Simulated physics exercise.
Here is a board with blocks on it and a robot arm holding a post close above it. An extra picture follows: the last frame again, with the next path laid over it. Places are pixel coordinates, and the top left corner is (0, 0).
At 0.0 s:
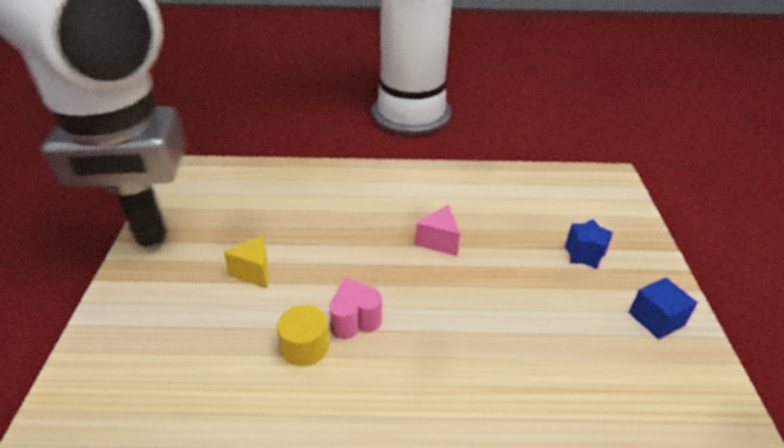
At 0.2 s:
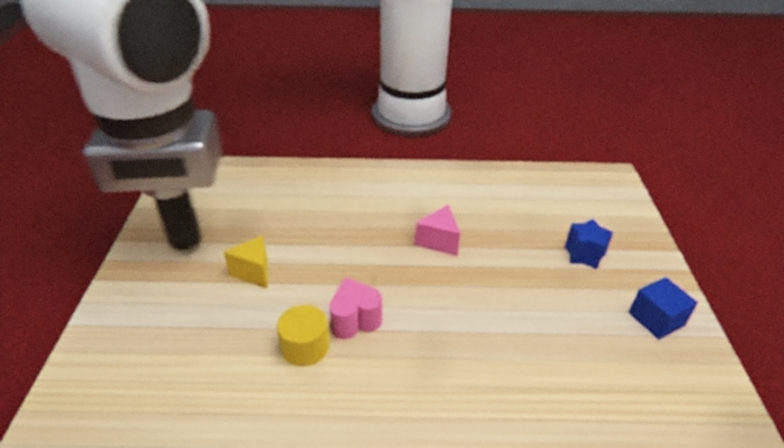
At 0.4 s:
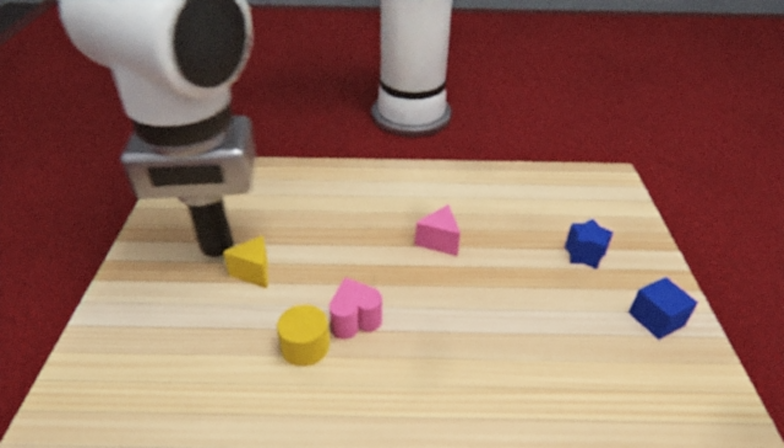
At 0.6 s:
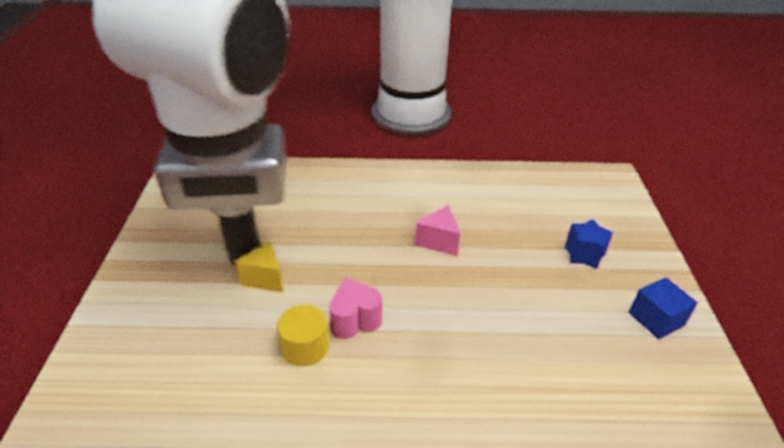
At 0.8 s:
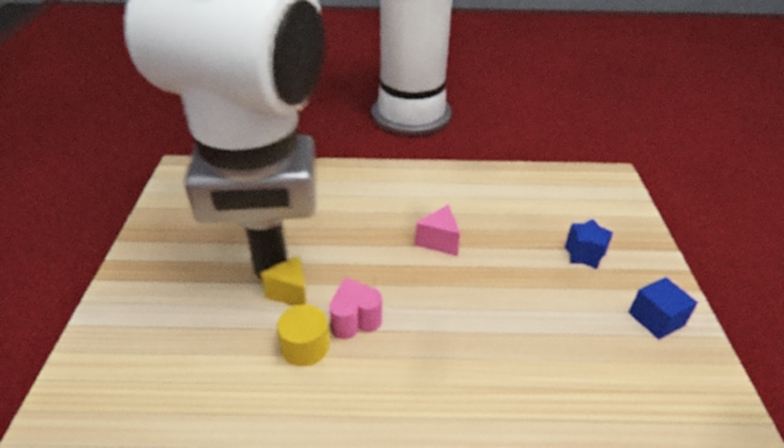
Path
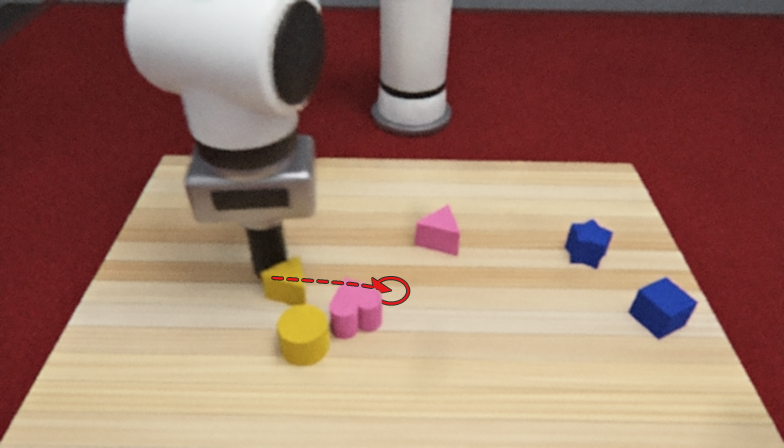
A white robot arm with a dark post moves rightward across the left side of a pale wooden board, seen from above at an angle by a still camera, with red floor behind. A yellow triangle, yellow cylinder and pink heart sit left of centre, a pink triangle near the middle, and a blue star and cube at right. The post reaches the yellow triangle and pushes it a short way right and toward the viewer, while the other blocks stay still.
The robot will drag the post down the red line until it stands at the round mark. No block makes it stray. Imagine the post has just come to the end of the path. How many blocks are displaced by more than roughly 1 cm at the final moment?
Going by the path, one of them shifts by more than about 1 cm.
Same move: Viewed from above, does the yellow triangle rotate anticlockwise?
I'd say no.
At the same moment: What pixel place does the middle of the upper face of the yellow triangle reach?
The answer is (305, 281).
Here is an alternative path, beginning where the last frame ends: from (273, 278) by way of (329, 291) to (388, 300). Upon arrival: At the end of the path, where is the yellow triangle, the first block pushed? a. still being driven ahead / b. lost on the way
My answer is option b.
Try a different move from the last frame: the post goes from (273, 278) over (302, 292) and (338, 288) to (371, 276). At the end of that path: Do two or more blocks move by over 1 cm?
It seems not.
Drawn move, from (273, 278) via (312, 281) and (352, 284), ending at (391, 291).
The first path, step by step. One third of the way, post at (312, 272); yellow triangle at (305, 281), turned 30° clockwise.
Two thirds of the way, post at (352, 276); yellow triangle at (305, 281), turned 40° clockwise.
At the end, post at (391, 282); yellow triangle at (305, 281), turned 40° clockwise; pink heart still.
